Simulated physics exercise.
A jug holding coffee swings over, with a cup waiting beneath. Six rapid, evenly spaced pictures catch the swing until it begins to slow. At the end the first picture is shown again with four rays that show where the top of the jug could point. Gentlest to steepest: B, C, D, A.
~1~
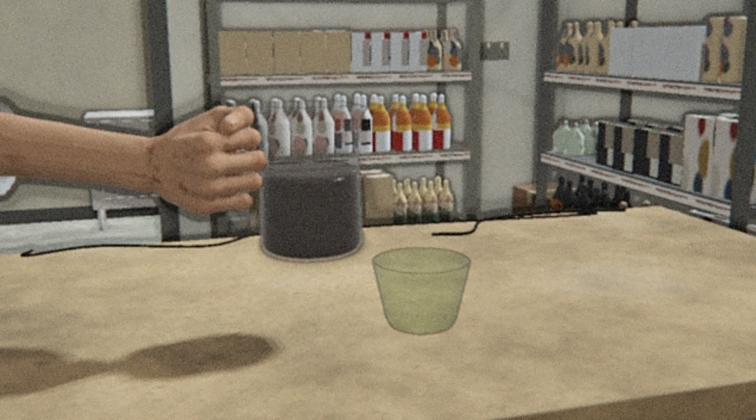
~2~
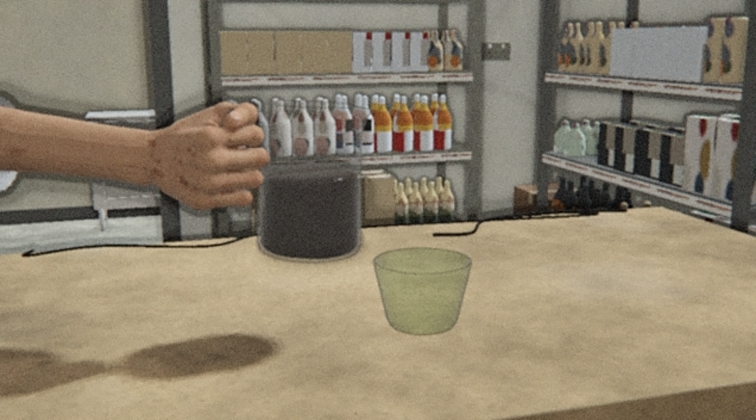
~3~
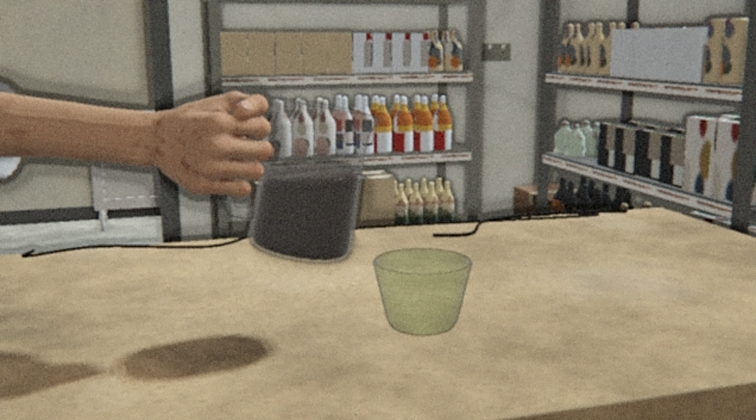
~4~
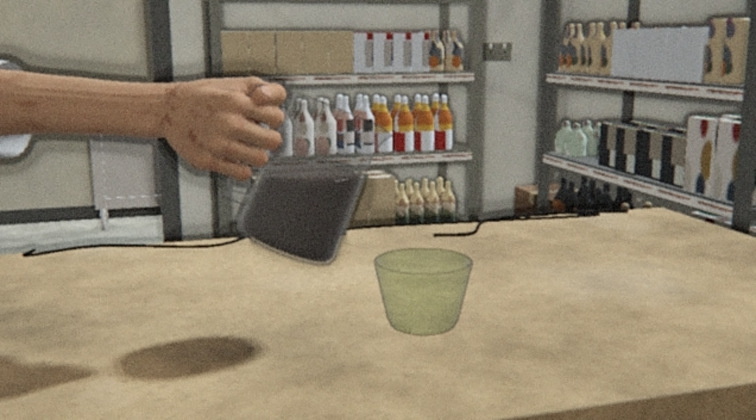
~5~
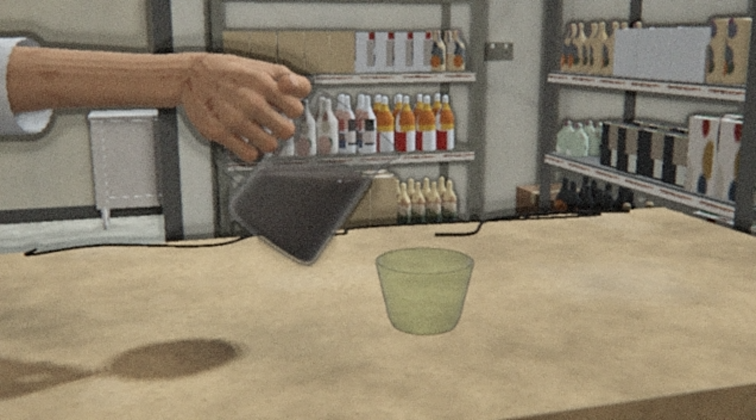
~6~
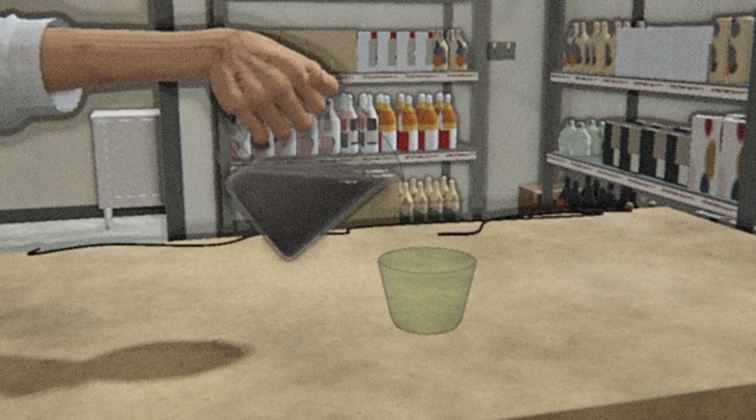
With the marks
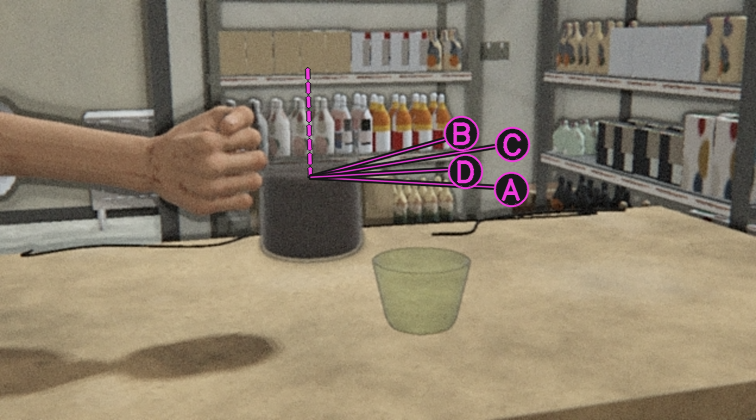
A hand tilting a jug of dark coffee steadily to the right beside a greenish cup on a table, shelves of bottles behind.
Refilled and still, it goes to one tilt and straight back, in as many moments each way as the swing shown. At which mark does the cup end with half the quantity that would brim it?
Use mark B.
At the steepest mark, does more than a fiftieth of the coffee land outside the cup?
Yes, it does.
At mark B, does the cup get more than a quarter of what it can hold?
Yes.
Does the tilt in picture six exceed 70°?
No.
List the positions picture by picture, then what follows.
Upright, lip at (365, 106); rim of the cup round (421, 259); nothing has left yet.
Tipped about 3°, lip at (370, 109); nothing has left yet.
Tipped about 11°, lip at (378, 118); nothing has left yet.
Tipped about 23°, lip at (389, 134); nothing has left yet.
Tipped about 38°, lip at (398, 155); nothing has left yet.
Tipped about 55°, lip at (401, 179); nothing has left yet.
On the marked copy, A at (495, 187); B at (445, 139); C at (496, 146); D at (447, 169).
Choosing A, the cup ends with about 68 % of what it can hold; 30 % of the coffee is spilt.
Choosing B, the cup ends with about 49 % of what it can hold; 4 % of the coffee is spilt.
Choosing C, the cup ends with about 61 % of what it can hold; 10 % of the coffee is spilt.
Choosing D, the cup ends with about 66 % of what it can hold; 20 % of the coffee is spilt.
